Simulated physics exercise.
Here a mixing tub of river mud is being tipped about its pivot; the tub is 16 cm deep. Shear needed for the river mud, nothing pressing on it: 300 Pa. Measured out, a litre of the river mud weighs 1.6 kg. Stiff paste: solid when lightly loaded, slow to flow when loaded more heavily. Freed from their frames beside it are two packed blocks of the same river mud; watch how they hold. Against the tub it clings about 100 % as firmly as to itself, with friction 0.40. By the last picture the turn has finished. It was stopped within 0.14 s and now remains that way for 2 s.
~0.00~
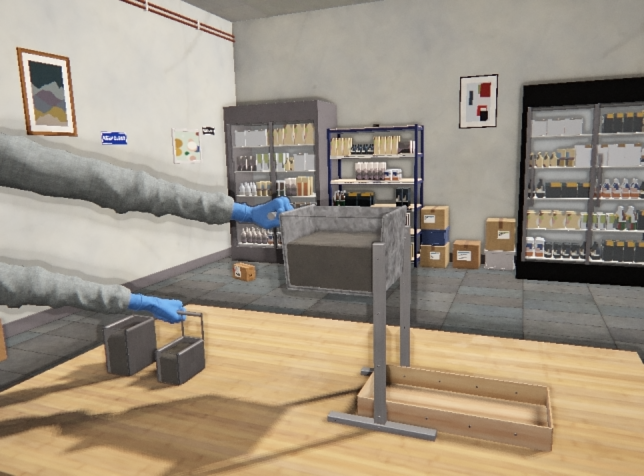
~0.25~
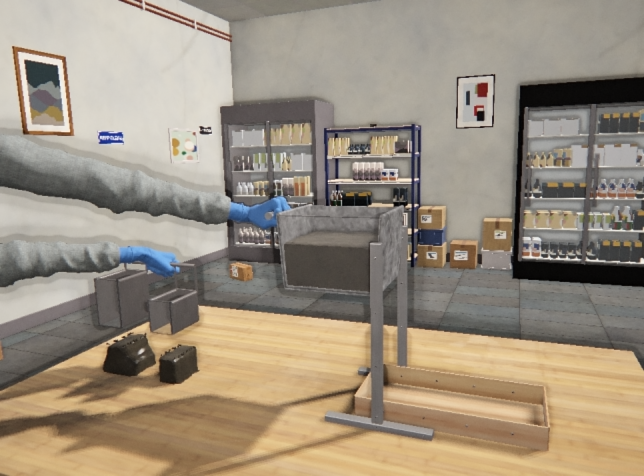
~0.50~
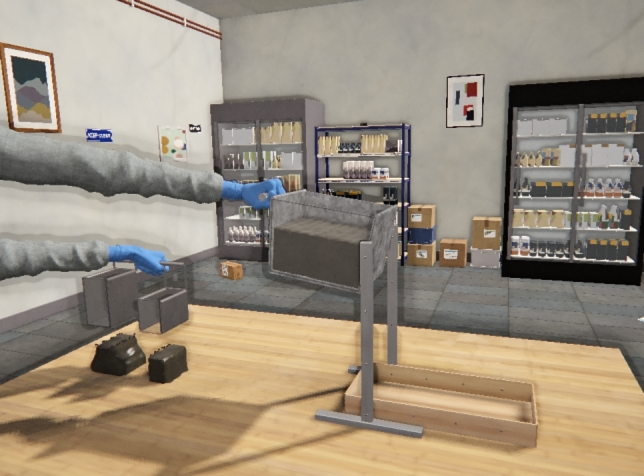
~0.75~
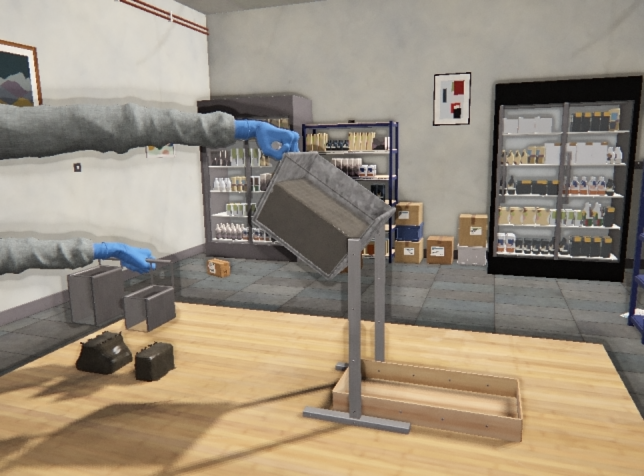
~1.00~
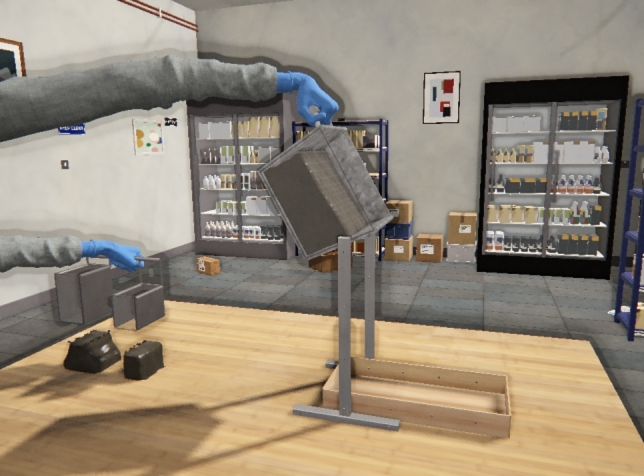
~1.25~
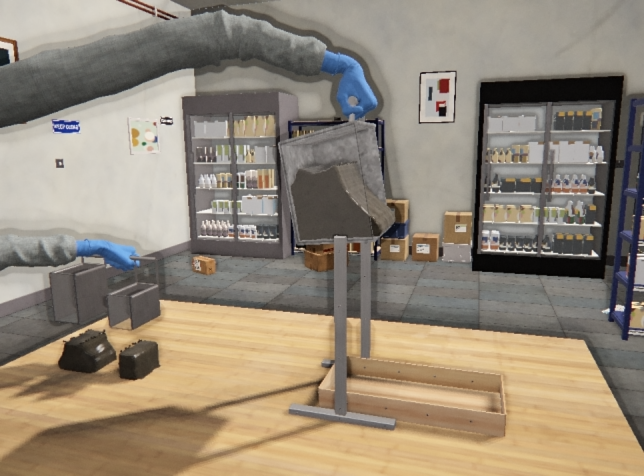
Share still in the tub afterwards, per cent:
Near 60 %.
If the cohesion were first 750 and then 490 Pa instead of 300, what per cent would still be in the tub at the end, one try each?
You'd see 100 percent the first time and 100 percent the second.
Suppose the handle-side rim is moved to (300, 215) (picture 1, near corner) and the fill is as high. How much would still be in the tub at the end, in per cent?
Near 85 per cent.
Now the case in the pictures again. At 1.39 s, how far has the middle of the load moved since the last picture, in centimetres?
About 3 cm.
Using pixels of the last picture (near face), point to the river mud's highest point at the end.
The highest point sits at around (331, 199).
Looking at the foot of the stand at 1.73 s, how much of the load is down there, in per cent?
Roughly 22 per cent.
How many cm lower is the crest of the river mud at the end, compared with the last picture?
Roughly 7 cm.
By 1.39 s, the tub is at 81 degrees and holds 85 %.
By 1.56 s, the tub is at 81 degrees and holds 67 %.
By 1.73 s, the tub is at 81 degrees and holds 60 %.
By 1.90 s, the tub is at 81 degrees and holds 60 %.
By 3.25 s, at the end, the tub is at 81 degrees and holds 60 %.
